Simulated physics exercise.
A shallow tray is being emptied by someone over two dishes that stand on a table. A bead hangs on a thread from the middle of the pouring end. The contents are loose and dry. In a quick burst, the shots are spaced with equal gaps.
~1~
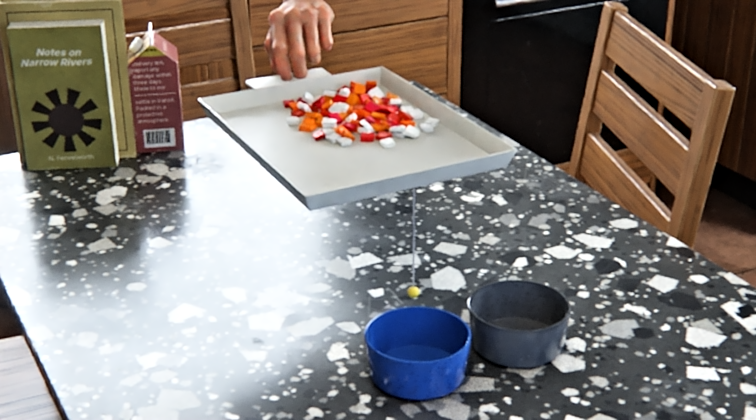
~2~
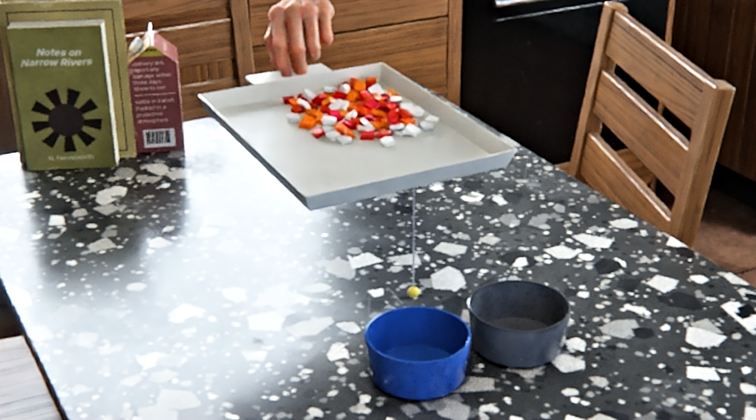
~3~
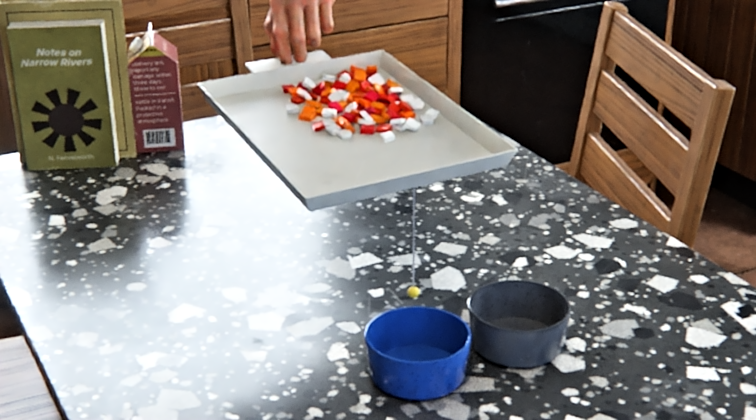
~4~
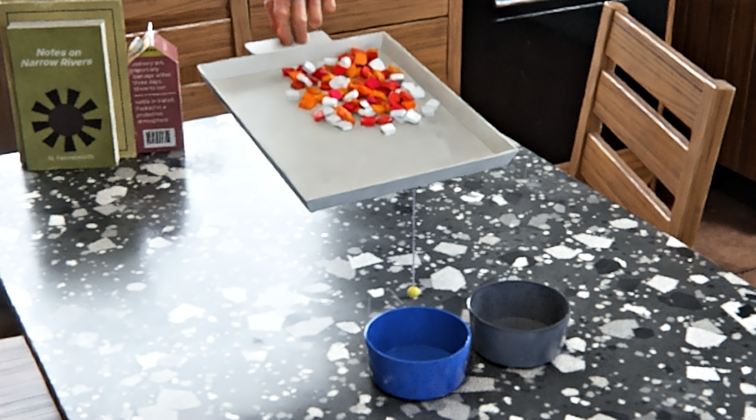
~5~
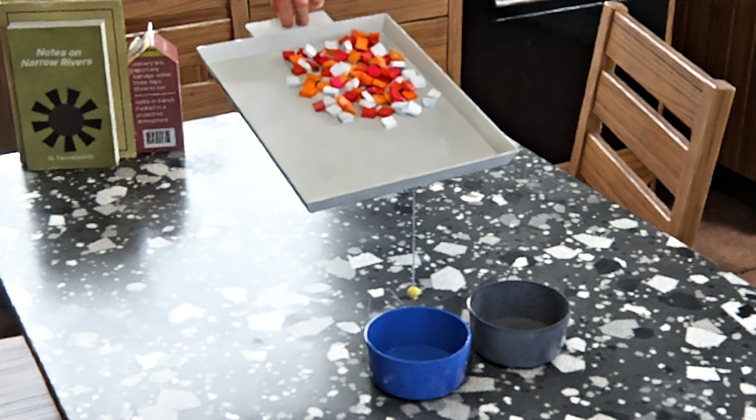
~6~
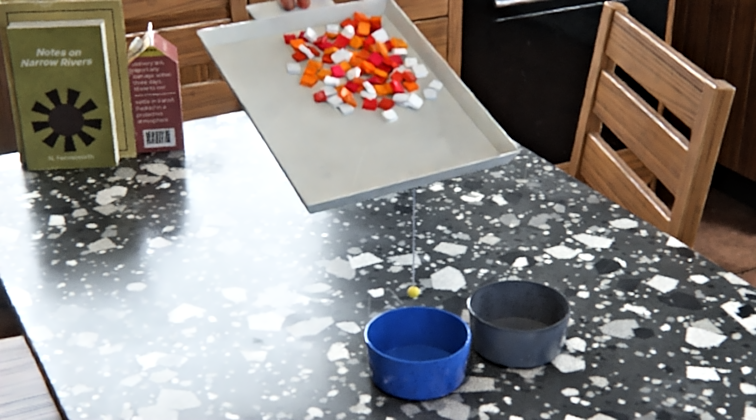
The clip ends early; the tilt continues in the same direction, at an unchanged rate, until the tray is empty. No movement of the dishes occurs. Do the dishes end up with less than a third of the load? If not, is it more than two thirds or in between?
No, in between.
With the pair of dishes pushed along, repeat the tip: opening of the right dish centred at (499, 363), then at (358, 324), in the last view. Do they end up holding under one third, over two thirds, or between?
Try one: Below one third; try two: Under a third.
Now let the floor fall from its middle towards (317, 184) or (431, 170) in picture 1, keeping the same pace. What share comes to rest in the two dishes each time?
First case: 0 %; second case: 90 %.
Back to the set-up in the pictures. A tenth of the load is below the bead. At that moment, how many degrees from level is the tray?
Roughly 70°.
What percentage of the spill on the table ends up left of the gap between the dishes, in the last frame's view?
I make it about 60 percent or so.
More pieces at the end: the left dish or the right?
The left-hand one.
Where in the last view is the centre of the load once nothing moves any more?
I'd say the middle ends up at about (435, 375).
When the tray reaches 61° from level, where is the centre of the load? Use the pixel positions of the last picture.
Around (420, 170).
Soon after the last picture, tray tipped steeply; nearly all on the tray; a small part in the air.
A little later, tray tipped right over; about a quarter on the tray; about a quarter in the left dish; a small part in the right dish; about a third outside both; a small part in the air.
Later still, tray tipped past a quarter turn; about a third in the left dish; a small part in the right dish; about half outside both; a stray few in the air.
At rest, tray tipped past a quarter turn; about a third in the left dish; a small part in the right dish; about half outside both; a stray few in the air.
